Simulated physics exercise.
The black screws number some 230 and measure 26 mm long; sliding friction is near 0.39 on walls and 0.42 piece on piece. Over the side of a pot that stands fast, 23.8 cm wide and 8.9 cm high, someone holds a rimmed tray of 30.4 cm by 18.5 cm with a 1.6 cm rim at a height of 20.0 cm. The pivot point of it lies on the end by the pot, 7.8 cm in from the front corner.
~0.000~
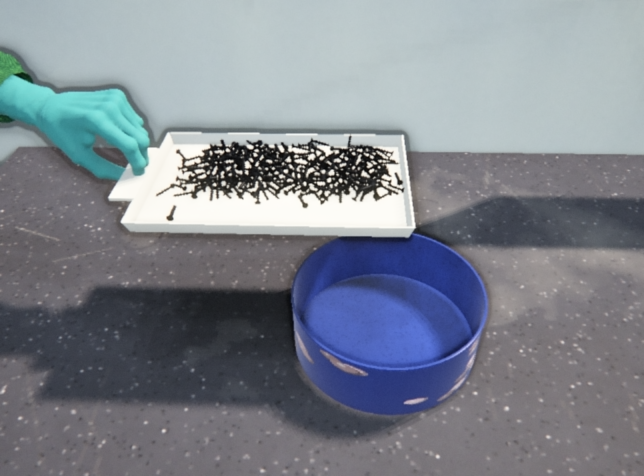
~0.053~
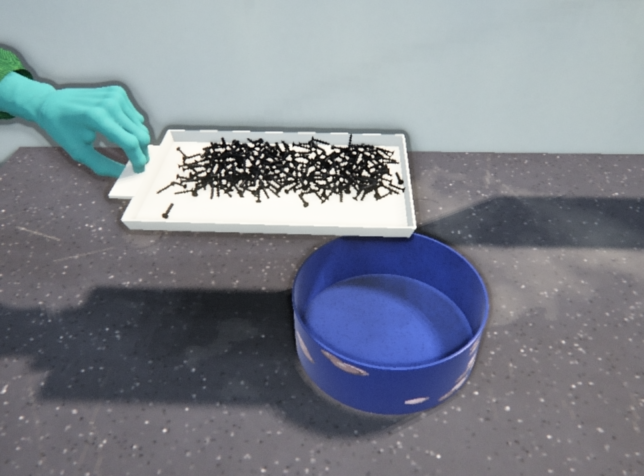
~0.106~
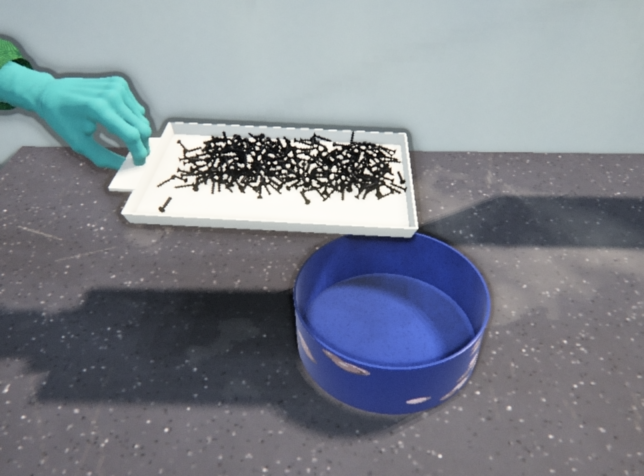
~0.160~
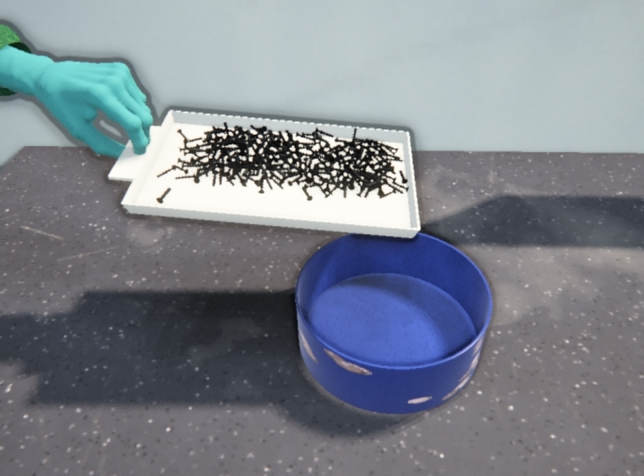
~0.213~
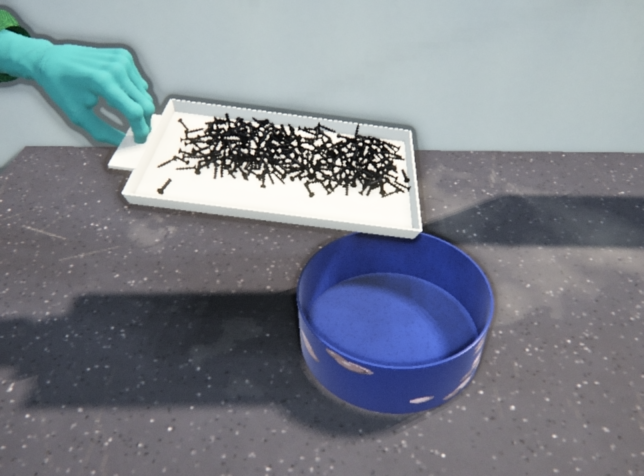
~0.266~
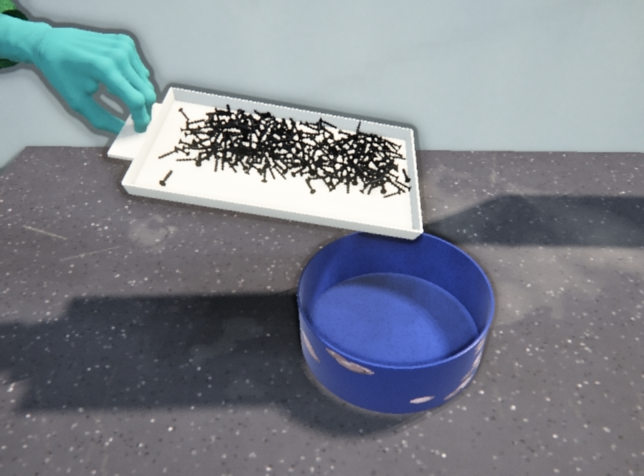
Above a blue pot, a gloved hand slowly tilts a white tray of black screws rightward.
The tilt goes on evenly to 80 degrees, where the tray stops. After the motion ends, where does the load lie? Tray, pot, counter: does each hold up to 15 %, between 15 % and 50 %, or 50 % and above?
Tray: Up to 15 %; pot: 50 % and above; counter: Up to 15 %.
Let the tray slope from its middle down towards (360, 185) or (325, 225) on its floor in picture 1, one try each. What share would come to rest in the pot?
60 and 100 %.
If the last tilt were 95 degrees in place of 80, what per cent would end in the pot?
Pot share: About 100 per cent.
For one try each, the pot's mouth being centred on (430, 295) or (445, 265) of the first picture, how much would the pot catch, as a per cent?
Try one: ~ 100 %; try two: ~ 95 %.
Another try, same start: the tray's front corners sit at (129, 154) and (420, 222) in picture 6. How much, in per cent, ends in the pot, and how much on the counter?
Pot 45; counter 55.
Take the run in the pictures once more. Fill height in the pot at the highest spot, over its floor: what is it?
2.5 cm.
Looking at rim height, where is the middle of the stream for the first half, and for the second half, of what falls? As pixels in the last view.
Early: About (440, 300); late: About (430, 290).
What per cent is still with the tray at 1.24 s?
Some 45 per cent of the load.
After 0.85 s, tilt 44 degrees; the tray holds 100 %, the pot 0 %.
After 1.24 s, tilt 65 degrees; the tray holds 45 %, the pot 35 %.
After 1.71 s, tilt 80 degrees; the tray holds 5 %, the pot 85 %.
In the end, at 2.7 s, tray 0 %, pot 100 %, counter 0 %.
